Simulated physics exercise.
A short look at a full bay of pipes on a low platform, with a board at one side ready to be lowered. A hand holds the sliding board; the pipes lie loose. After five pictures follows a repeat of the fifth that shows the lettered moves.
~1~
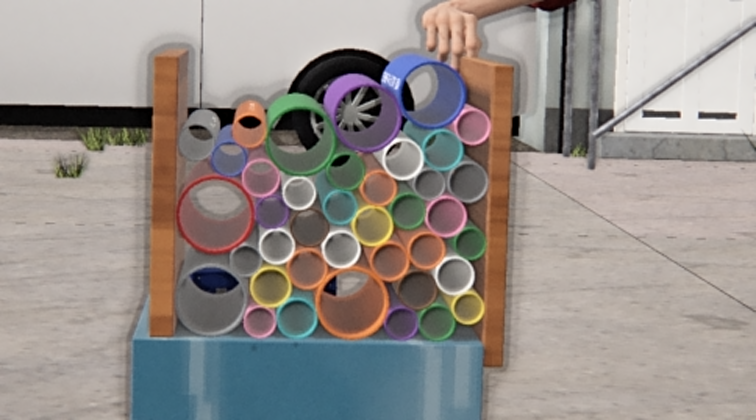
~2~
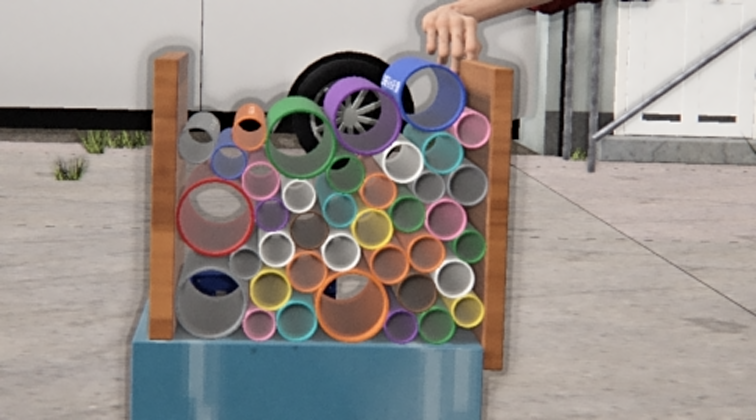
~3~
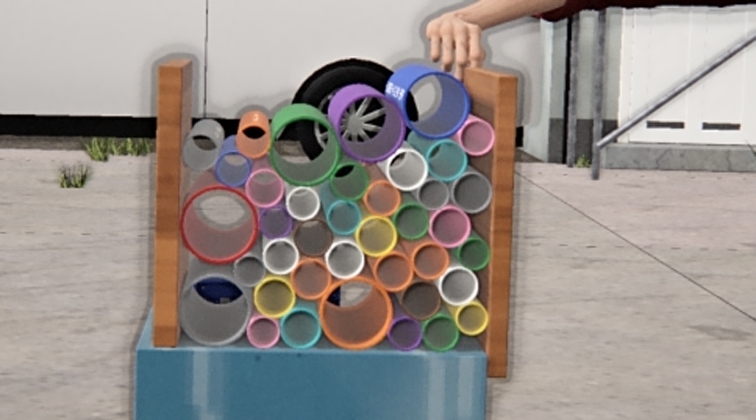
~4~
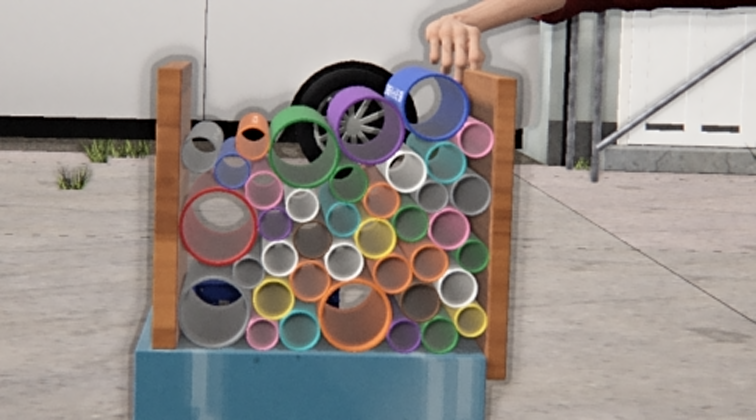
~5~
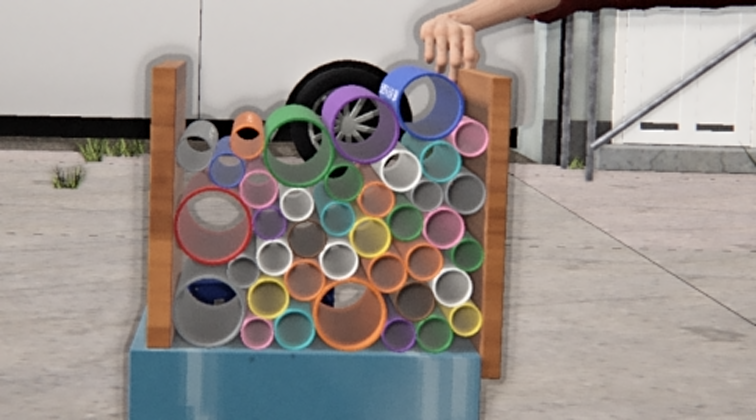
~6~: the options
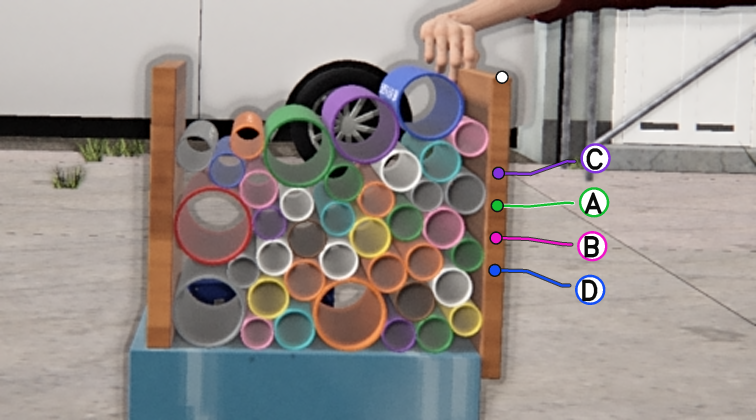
On a concrete lot beside a pale wall, loose pipes of many colours and sizes fill a bay between two wooden boards on a blue platform. A hand rests at the top of the right board while the whole view shifts slightly, and the pipes stay in the same arrangement.
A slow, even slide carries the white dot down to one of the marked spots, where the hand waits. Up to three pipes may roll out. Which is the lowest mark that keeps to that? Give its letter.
It can be let down to A.
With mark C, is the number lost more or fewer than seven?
Fewer than seven.
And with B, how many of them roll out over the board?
The count is four.
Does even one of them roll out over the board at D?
At D: Yes.
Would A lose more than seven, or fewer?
It loses fewer than seven.
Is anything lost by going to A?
Yes, at A.
On the marked copy, A at (498, 206); B at (496, 238); C at (499, 173); D at (495, 270); the white dot at (502, 77).
Taking A. A third of the way, top of the board (489, 136).
Two thirds of the way, top of the board (486, 203).
When it is over, top of the board (486, 205), one out over the board.
As for the rest, B four out over the board; C none out over the board; D more than three out over the board.
